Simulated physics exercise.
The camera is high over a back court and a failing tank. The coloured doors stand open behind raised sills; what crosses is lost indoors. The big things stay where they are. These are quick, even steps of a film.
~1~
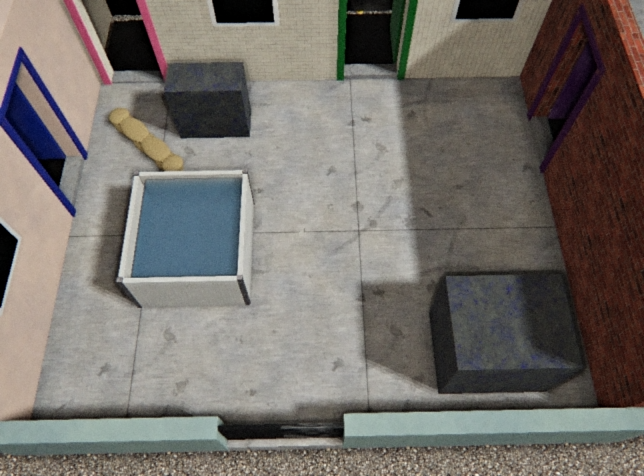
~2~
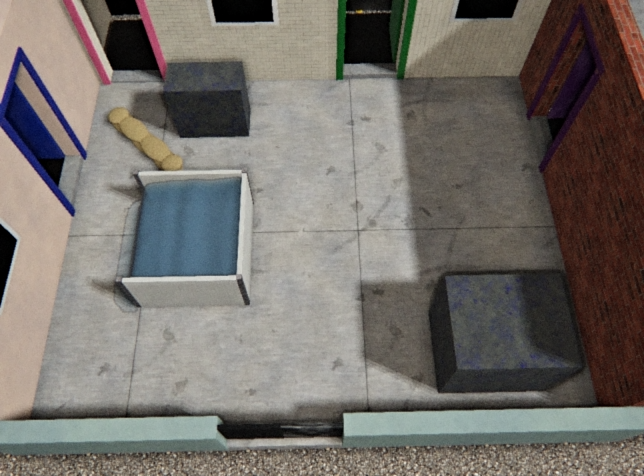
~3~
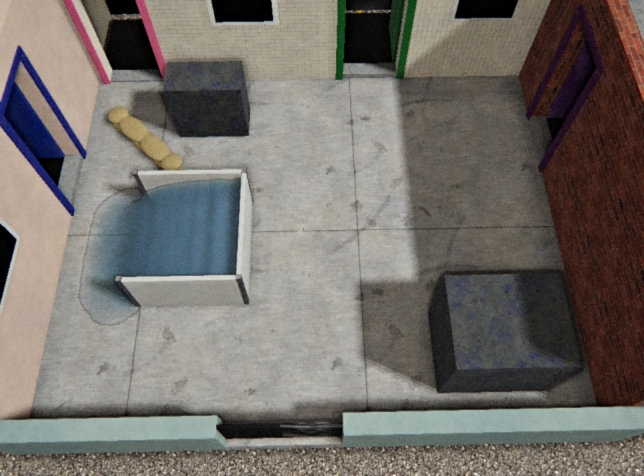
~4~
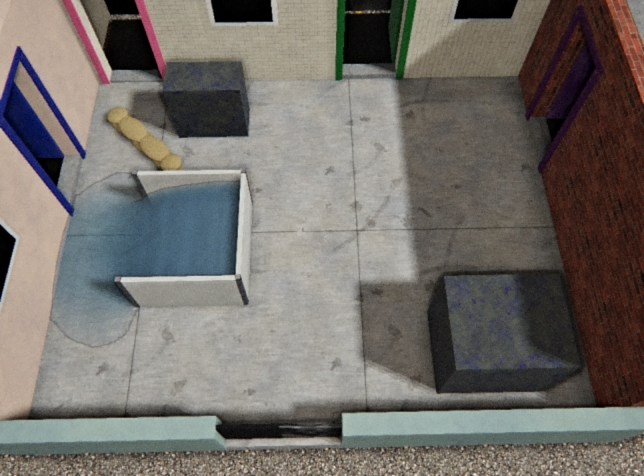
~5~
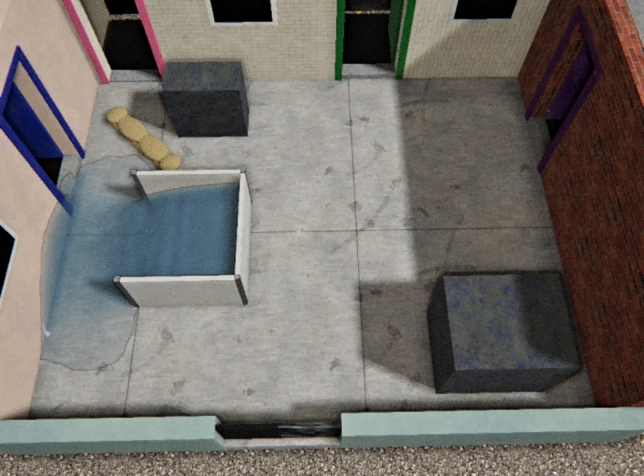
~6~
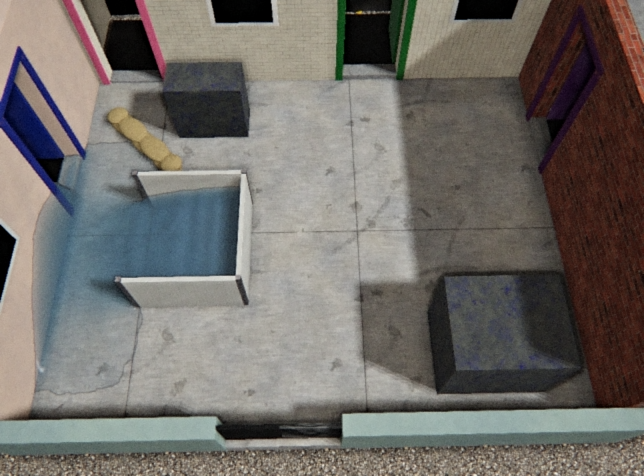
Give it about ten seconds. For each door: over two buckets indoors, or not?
One by one: The green door admits no more than that; the purple door admits no more than that; the pink door lets in a lot; the blue door lets in a lot.
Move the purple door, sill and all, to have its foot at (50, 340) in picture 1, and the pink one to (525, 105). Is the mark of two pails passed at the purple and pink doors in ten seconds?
One by one: The purple one floods, the pink one takes more.
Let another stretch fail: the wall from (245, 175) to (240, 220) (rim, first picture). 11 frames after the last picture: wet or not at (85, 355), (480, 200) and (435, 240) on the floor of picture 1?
One after the other: Free of water, under water, wet.
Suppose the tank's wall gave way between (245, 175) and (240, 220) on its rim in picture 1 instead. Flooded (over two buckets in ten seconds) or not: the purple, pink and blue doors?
One by one: Purple floods; pink is under; blue is under.
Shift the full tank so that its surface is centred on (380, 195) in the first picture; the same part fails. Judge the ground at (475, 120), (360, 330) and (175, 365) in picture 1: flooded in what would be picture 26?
In that order: Clear, dry, covered.
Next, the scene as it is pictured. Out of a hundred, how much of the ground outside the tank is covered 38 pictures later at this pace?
Roughly 85 per cent.
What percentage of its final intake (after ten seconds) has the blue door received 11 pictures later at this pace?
Some 80 per cent.
A moment on, water covers 15 % of the floor; the green door not reached, the purple door not reached, the pink door not reached, the blue door over two buckets in.
Next, water covers 25 % of the floor; the green door not reached, the purple door not reached, the pink door over two buckets in, the blue door over two buckets in.
Then, water covers 45 % of the floor; the green door not reached, the purple door not reached, the pink door far over two buckets in, the blue door far over two buckets in.
Later, water covers 85 % of the floor; the green door wet at the sill, nothing in, the purple door wet at the sill, nothing in, the pink door far over two buckets in, the blue door far over two buckets in.
In the end, water covers 95 % of the floor; the green door wet at the sill, nothing in, the purple door wet at the sill, nothing in, the pink door far over two buckets in, the blue door far over two buckets in.
